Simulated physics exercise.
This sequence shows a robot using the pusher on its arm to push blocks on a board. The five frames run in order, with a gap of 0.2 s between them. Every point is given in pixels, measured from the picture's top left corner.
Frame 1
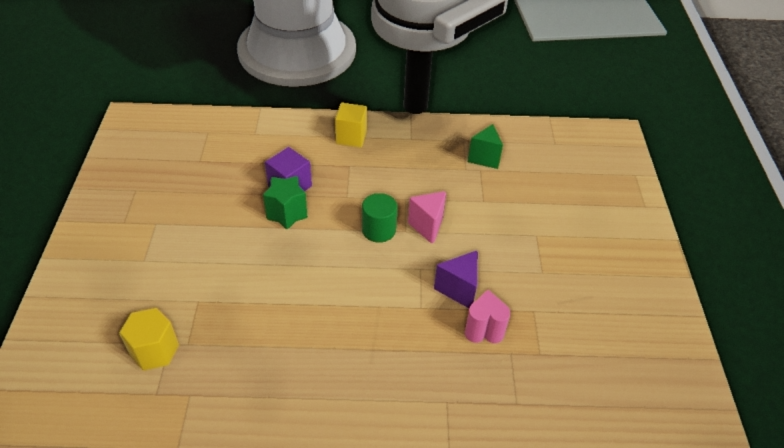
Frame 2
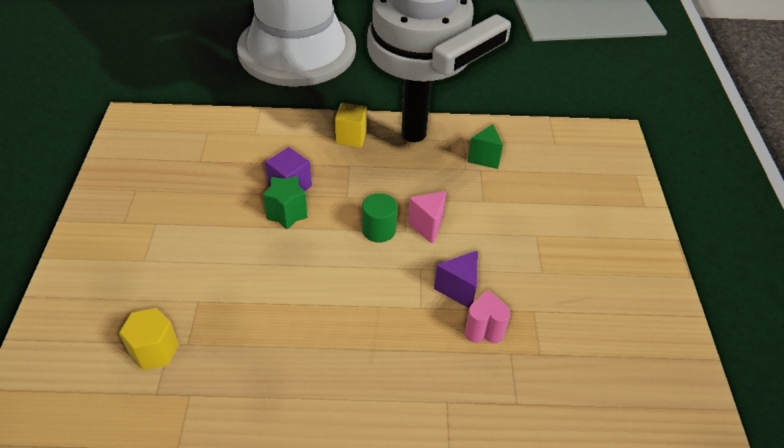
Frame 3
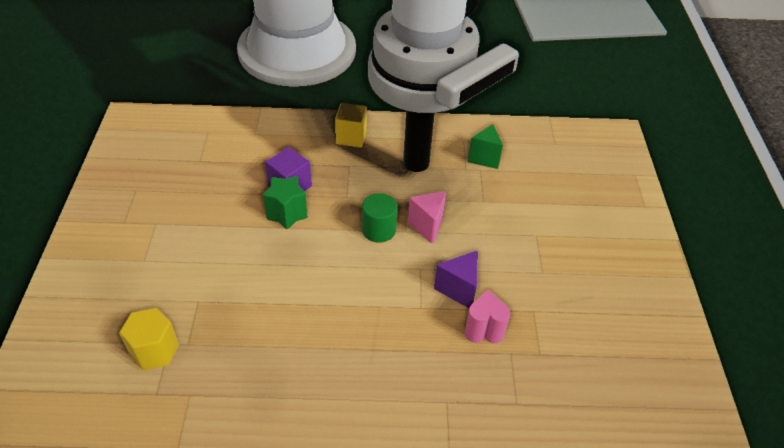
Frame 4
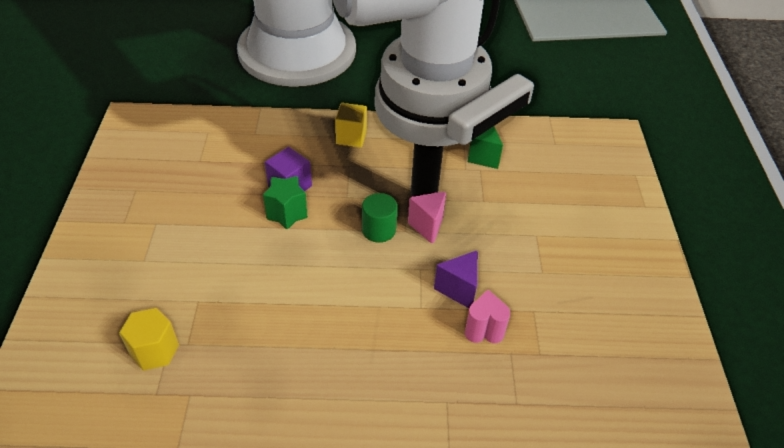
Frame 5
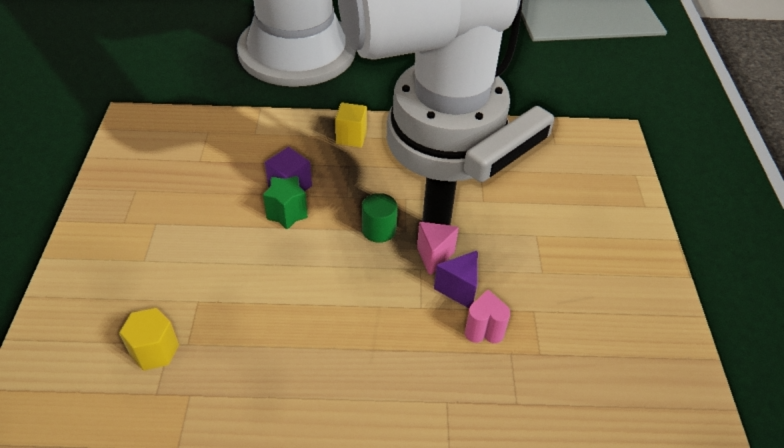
Robot arm lowering its black pusher down a wooden board of coloured blocks, nudging the pink triangular block toward the purple one.
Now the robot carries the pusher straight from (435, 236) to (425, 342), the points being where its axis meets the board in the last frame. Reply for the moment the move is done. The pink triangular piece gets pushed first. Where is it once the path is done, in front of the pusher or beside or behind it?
It sits in front of the pusher.
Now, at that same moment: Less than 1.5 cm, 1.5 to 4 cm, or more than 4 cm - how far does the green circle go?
Displaced less than 1.5 cm.
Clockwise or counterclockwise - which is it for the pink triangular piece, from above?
Viewed from above, counterclockwise.
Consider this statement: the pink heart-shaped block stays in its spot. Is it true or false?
That statement is accurate.
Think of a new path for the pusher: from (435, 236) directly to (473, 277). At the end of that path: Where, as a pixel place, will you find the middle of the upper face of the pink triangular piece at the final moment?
At pixel (445, 258).
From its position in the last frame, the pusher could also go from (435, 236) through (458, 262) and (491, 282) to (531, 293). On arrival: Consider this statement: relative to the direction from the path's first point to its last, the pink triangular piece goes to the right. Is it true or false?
True - the claim holds.
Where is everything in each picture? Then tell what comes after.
Pusher's lower end at (416, 107); green circle at (380, 205); pink triangular piece at (430, 202); purple triangular piece at (463, 266); pink heart-shaped block at (490, 307), in the first picture.
Pusher at (414, 134); blocks still, in the second picture.
Pusher at (416, 163); blocks still, in the third picture.
Pusher at (424, 193); blocks still, in the fourth picture.
Pusher at (436, 224); green circle at (380, 205); pink triangular piece at (437, 233); purple triangular piece at (463, 266); pink heart-shaped block at (490, 307), in the fifth picture.
The first path, step by step. One third of the way, pusher at (433, 258); pink triangular piece at (433, 268); purple triangular piece at (465, 271), turned 25° anticlockwise.
Two thirds of the way, pusher at (430, 292); pink triangular piece at (437, 306), turned 30° anticlockwise; purple triangular piece at (469, 278), turned 55° anticlockwise.
At the end, pusher at (426, 331); green circle still; pink triangular piece at (435, 347), turned 35° anticlockwise; purple triangular piece at (469, 278), turned 55° anticlockwise; pink heart-shaped block still.
